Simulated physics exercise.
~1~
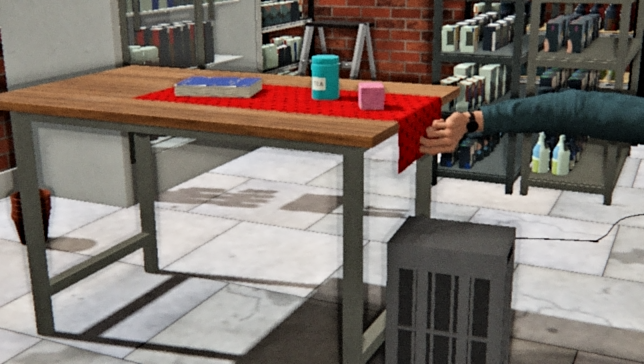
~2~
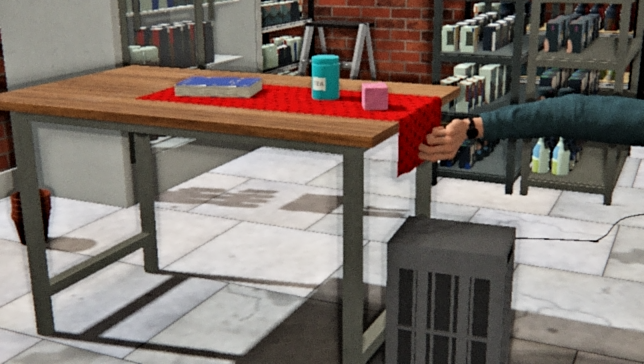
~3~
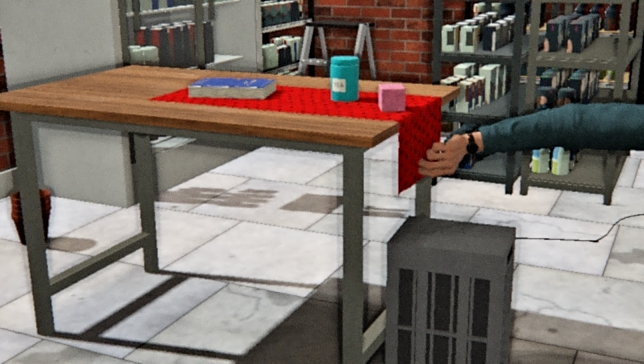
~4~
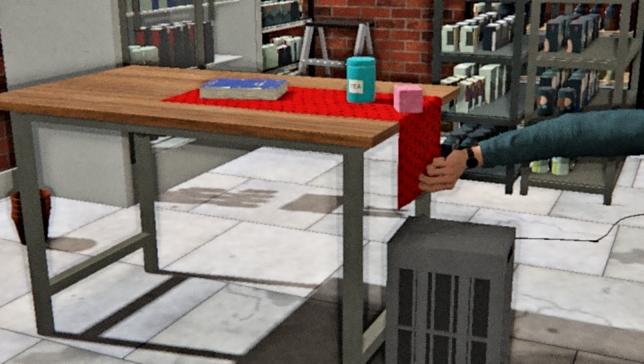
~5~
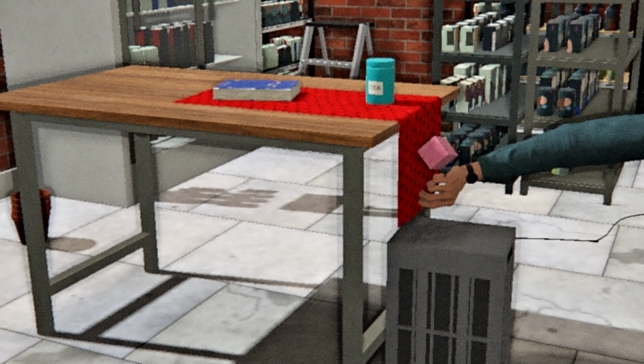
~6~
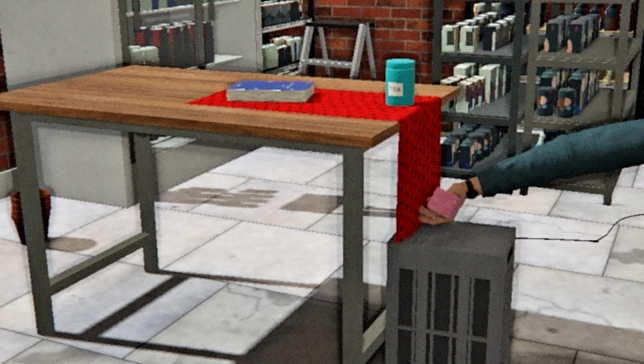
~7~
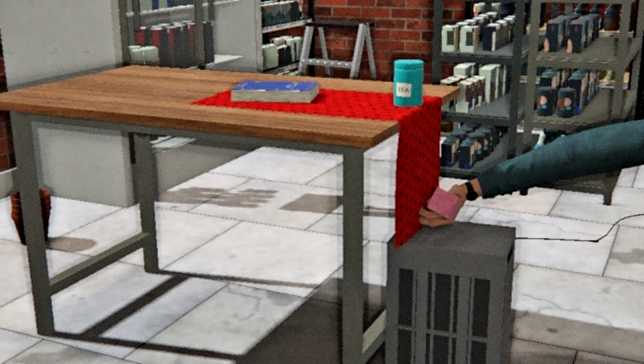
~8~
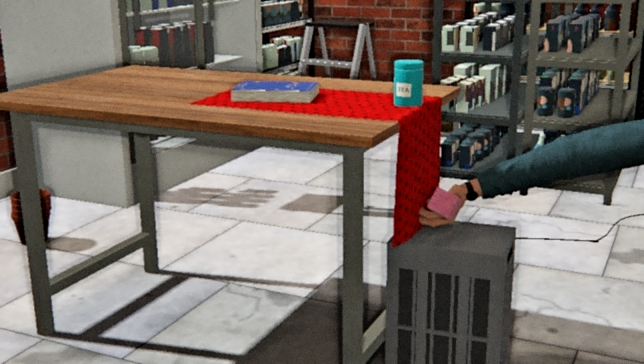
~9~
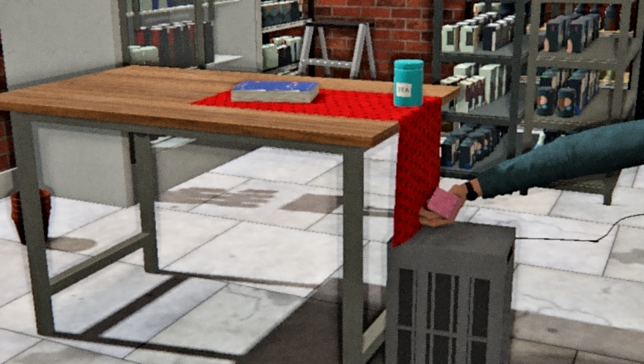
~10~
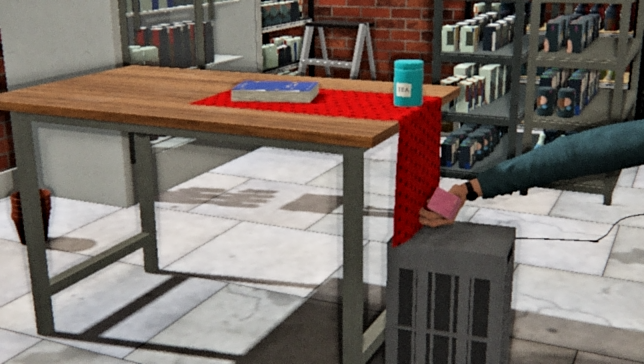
In the video, a hand slowly pulls down the hanging end of a red tablecloth, carrying a blue book, turquoise jar and pink block rightward. The block tips over the table edge and ends against the hand, while the jar and book remain on top.
